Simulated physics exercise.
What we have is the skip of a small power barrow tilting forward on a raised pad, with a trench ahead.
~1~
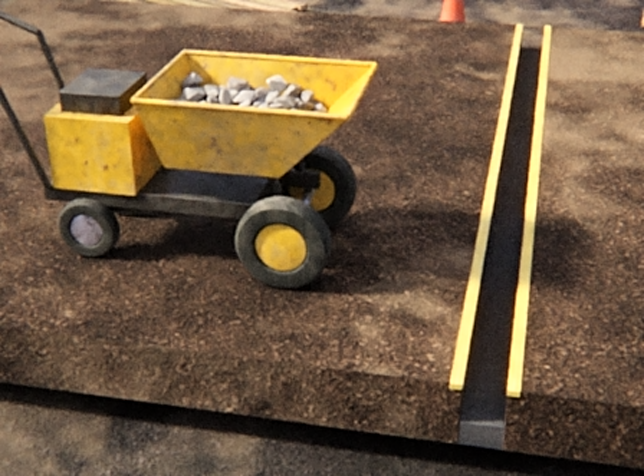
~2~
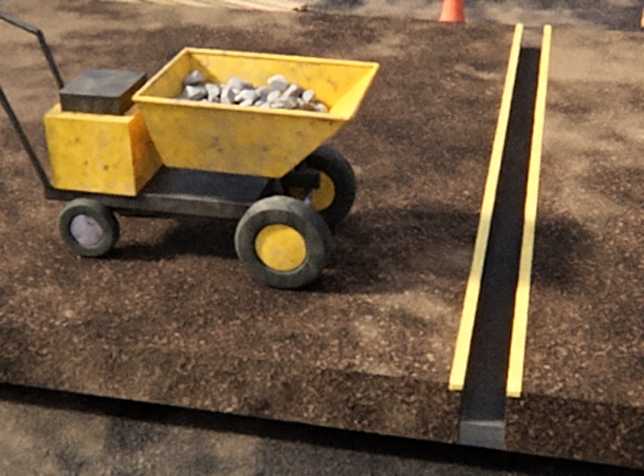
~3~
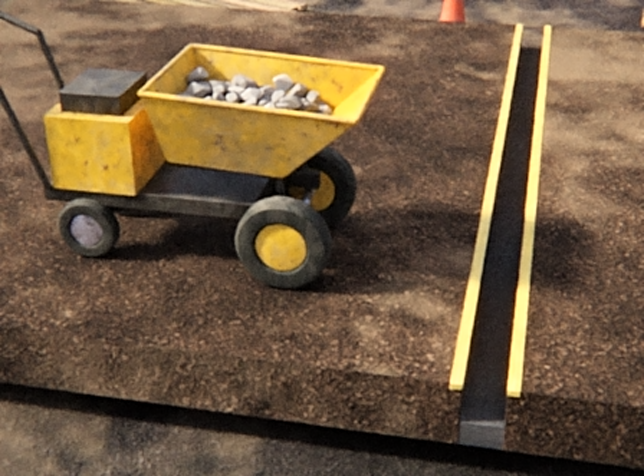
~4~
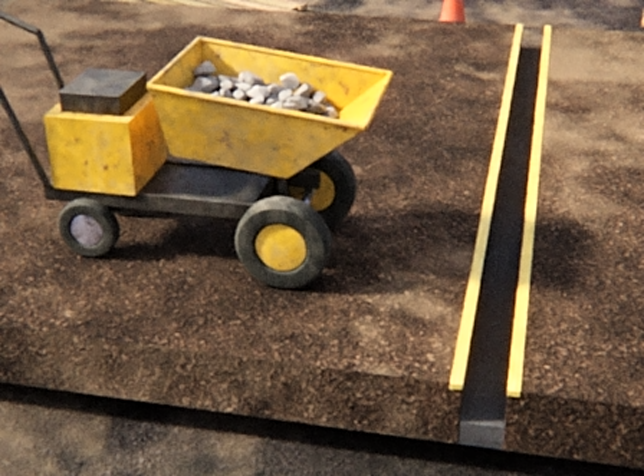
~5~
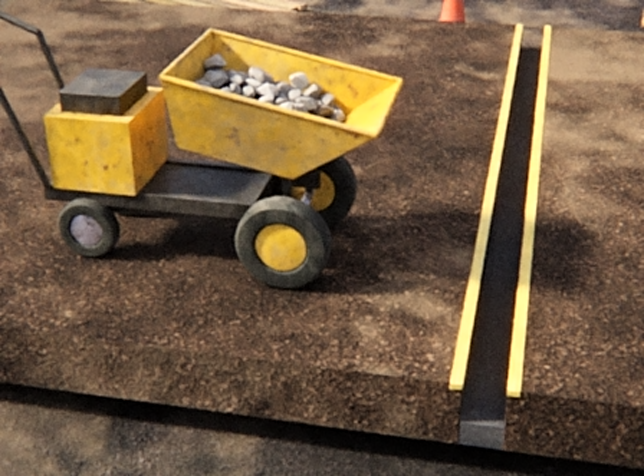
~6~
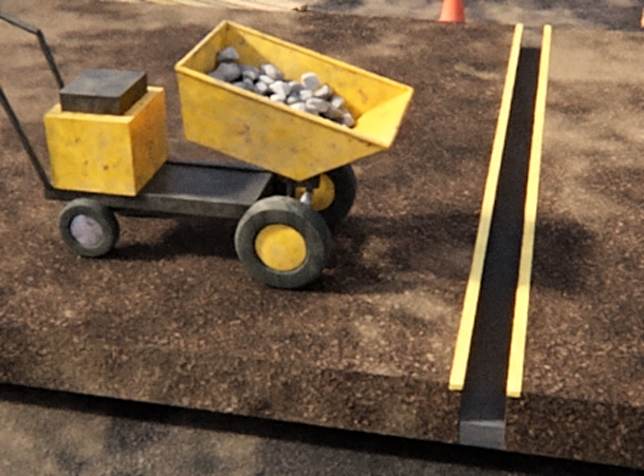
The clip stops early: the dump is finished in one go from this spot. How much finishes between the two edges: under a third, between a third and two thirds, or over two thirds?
It catches from one third to two thirds.
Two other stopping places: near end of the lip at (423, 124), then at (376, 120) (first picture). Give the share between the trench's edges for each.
Roughly 10 per cent, and 50 per cent.
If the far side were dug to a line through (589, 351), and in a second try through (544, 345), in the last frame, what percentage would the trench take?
The first gives 60 %, the second 60 %.
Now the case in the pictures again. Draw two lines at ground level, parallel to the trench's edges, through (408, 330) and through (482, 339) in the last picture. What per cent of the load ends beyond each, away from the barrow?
In turn 70 and 50 in a hundred.
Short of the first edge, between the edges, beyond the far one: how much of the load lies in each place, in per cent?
Short: 15 %, between: 45 %, beyond: 10 %.
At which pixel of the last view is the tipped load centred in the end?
Near (498, 281).
Shortly afterwards, skip tipped steeply; the whole lot in the skip.
Next, skip tipped right over; the bulk in the skip; a little short of the trench; only a few in or heaped over the trench; only a few falling.
Some moments later, skip tipped right over; near a third in the skip; near a quarter short of the trench; near a third in or heaped over the trench; a little beyond it.
In the end, skip tipped right over; near a quarter in the skip; near a quarter short of the trench; near half in or heaped over the trench; a little beyond it.
